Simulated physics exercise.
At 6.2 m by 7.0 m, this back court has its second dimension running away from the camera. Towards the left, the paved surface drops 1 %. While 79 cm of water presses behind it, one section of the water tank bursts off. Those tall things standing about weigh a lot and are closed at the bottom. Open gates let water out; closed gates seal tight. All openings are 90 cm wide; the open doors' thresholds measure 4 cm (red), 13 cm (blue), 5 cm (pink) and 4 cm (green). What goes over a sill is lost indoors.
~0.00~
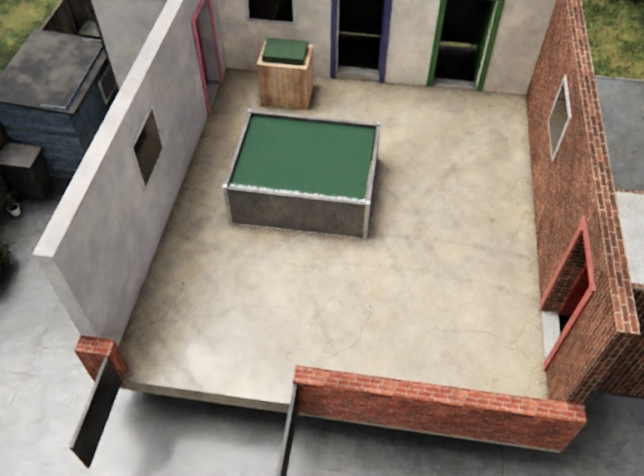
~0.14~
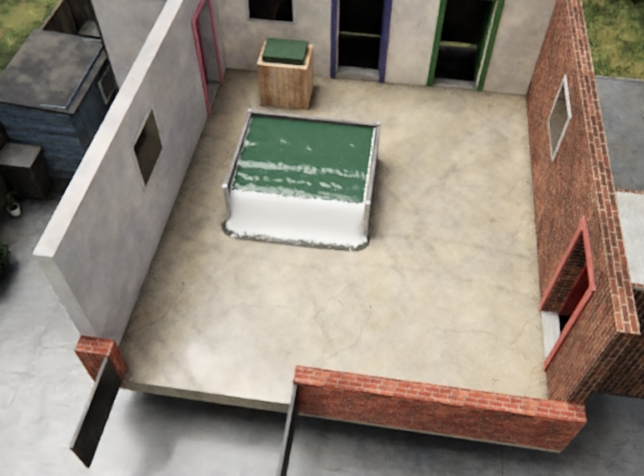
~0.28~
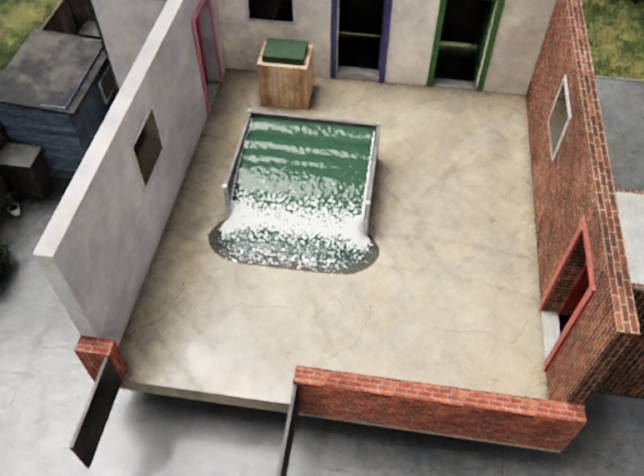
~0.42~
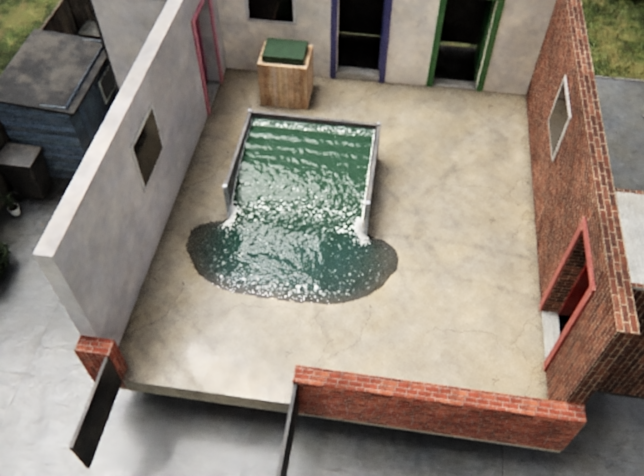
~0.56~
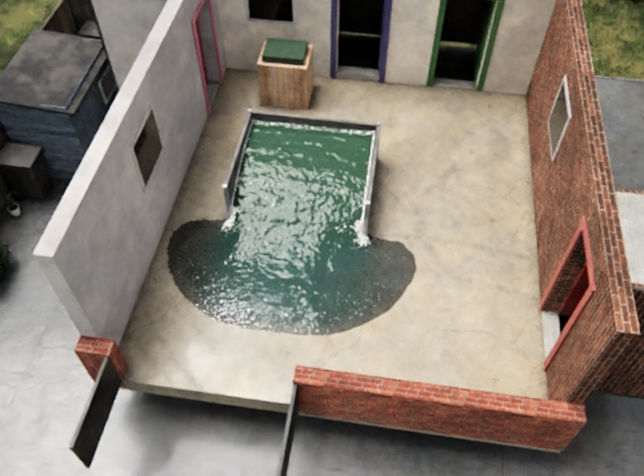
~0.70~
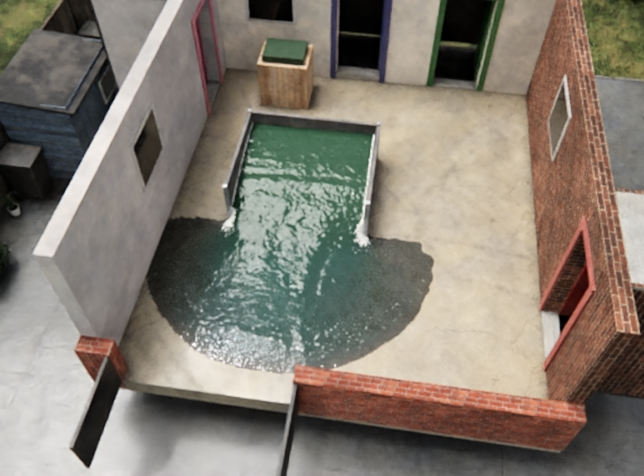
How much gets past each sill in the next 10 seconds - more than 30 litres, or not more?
As I see it, at the red door the water let in will surpass the limit; at the blue door the water let in will remain short of the limit; at the pink door the water let in will remain short of the limit; at the green door the water let in will remain short of the limit.
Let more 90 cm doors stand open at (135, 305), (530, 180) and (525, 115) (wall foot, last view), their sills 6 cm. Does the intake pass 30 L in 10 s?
Taking them in order, the first gets enough, the second too little and the third too little.
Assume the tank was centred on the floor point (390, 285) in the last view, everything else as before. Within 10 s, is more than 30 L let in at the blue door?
Blue: Within limit.
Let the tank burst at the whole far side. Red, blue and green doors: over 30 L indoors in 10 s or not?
Red door doesn't reach it, blue door surpasses it, green door surpasses it.
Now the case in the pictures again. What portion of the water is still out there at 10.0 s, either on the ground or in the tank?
Roughly 36 percent.
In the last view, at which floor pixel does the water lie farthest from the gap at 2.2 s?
Around (541, 422).
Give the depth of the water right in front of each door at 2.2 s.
Door by door in cm, red shows 0, blue shows 0, pink shows 0, green shows 0.
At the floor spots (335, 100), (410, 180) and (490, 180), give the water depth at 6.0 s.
I'd read it as roughly 0, 2 and 2 cm, in that order.
After 1.4 s water covers 35 % of the floor and is deepest (37 cm) near (308, 390); red door not reached, blue door not reached, pink door not reached, green door not reached.
After 2.2 s water covers 40 % of the floor and is deepest (33 cm) near (113, 363); red door not reached, blue door not reached, pink door not reached, green door not reached.
After 3.5 s water covers 45 % of the floor and is deepest (24 cm) near (528, 420); red door 12 cm at the sill, 19 L in, blue door not reached, pink door not reached, green door not reached.
After 6.0 s water covers 75 % of the floor and is deepest (8 cm) near (409, 404); red door 7 cm at the sill, 68 L in, blue door not reached, pink door not reached, green door not reached.
After 10.0 s water covers 90 % of the floor and is deepest (8 cm) near (315, 92); red door 2 cm at the sill, 73 L in, blue door 5 cm at the sill, 0 L in, pink door 2 cm at the sill, 0 L in, green door 4 cm at the sill, 6 L in.
